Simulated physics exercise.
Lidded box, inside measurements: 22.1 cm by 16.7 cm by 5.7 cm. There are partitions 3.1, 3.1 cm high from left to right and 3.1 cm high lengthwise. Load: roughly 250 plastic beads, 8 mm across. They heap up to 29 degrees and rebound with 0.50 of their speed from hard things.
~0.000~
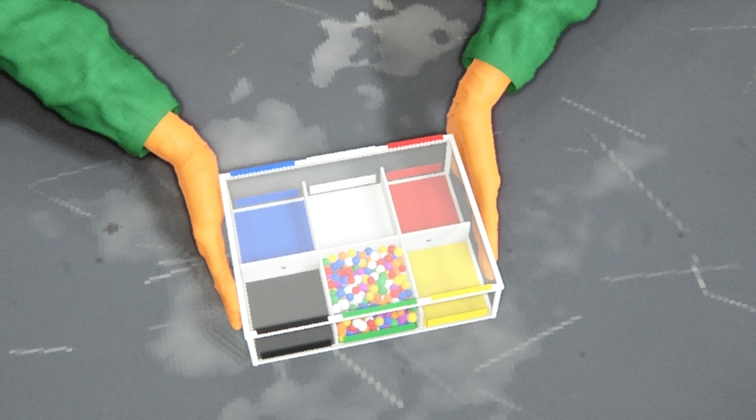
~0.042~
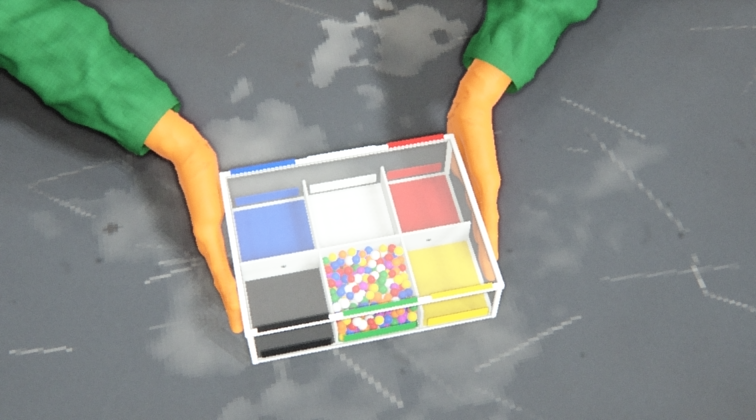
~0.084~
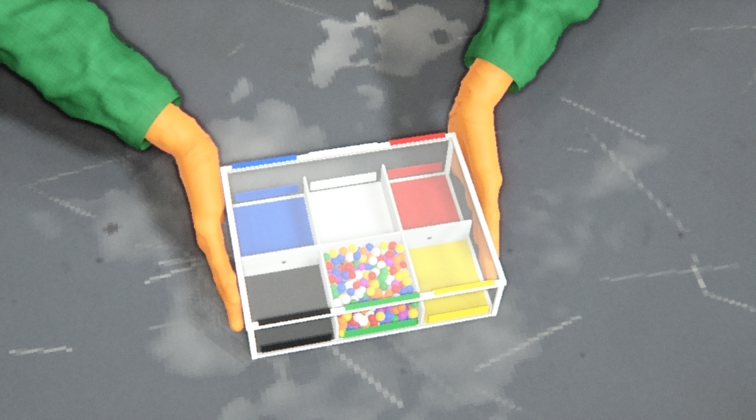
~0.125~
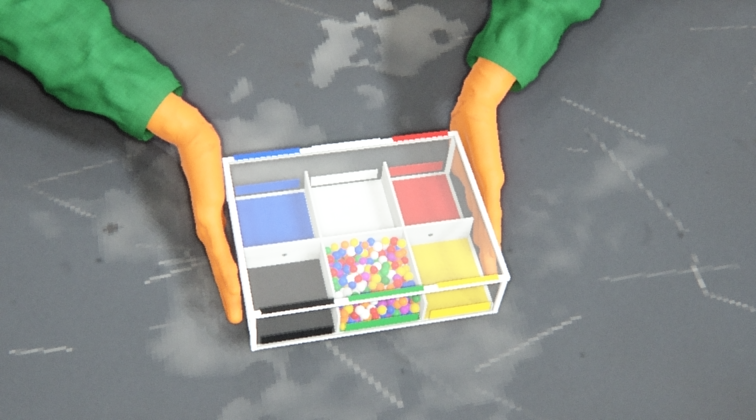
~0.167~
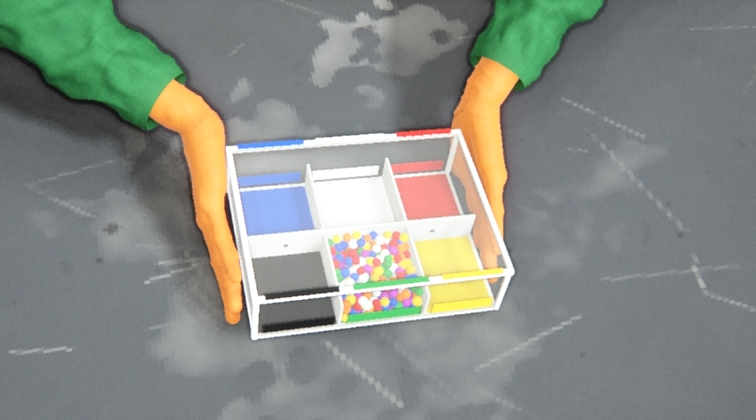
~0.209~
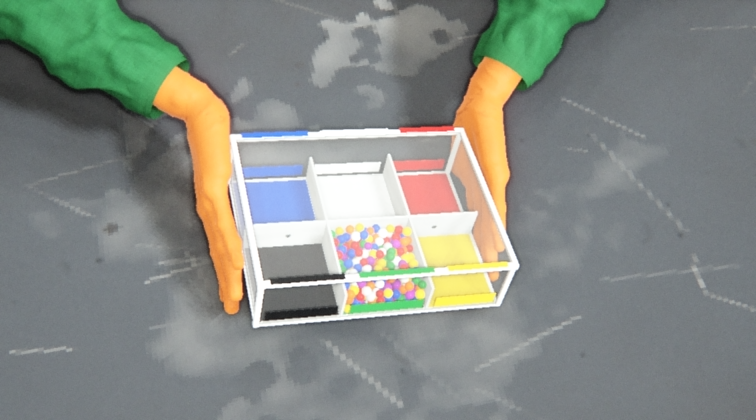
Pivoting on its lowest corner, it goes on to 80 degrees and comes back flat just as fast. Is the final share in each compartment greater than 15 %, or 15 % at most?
Red: Greater than 15 %, blue: 15 % at most, green: Greater than 15 %, yellow: 15 % at most, white: 15 % at most, black: 15 % at most.
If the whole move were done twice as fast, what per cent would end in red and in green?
In that case red would keep 55 % and green would keep 25 %.
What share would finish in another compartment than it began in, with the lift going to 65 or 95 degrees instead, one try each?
Roughly 35 percent, then roughly 90 percent.
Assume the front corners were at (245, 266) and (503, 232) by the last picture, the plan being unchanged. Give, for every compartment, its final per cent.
Per cent at the finish: Red 35, blue 0, green 35, yellow 0, white 30, black 0.
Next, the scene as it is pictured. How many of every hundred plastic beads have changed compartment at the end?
Near 60 per cent, all told.
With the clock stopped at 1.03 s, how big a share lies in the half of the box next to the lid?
Roughly 40 percent of the pieces.
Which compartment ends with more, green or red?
Red.
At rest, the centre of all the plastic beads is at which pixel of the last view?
Est. centre at rest: (421, 241) px.
After 1.03 s, tilt 80 degrees; red 15 %, green 70 %, yellow 10 %.
After 1.57 s, tilt 35 degrees; red 50 %, green 40 %, yellow 10 %.
After 2.18 s, tilt 0 degrees; red 50 %, green 40 %, yellow 10 %.
At rest (2.7 s), red 50 %, blue 0 %, green 40 %, yellow 10 %, white 0 %, black 0 %.
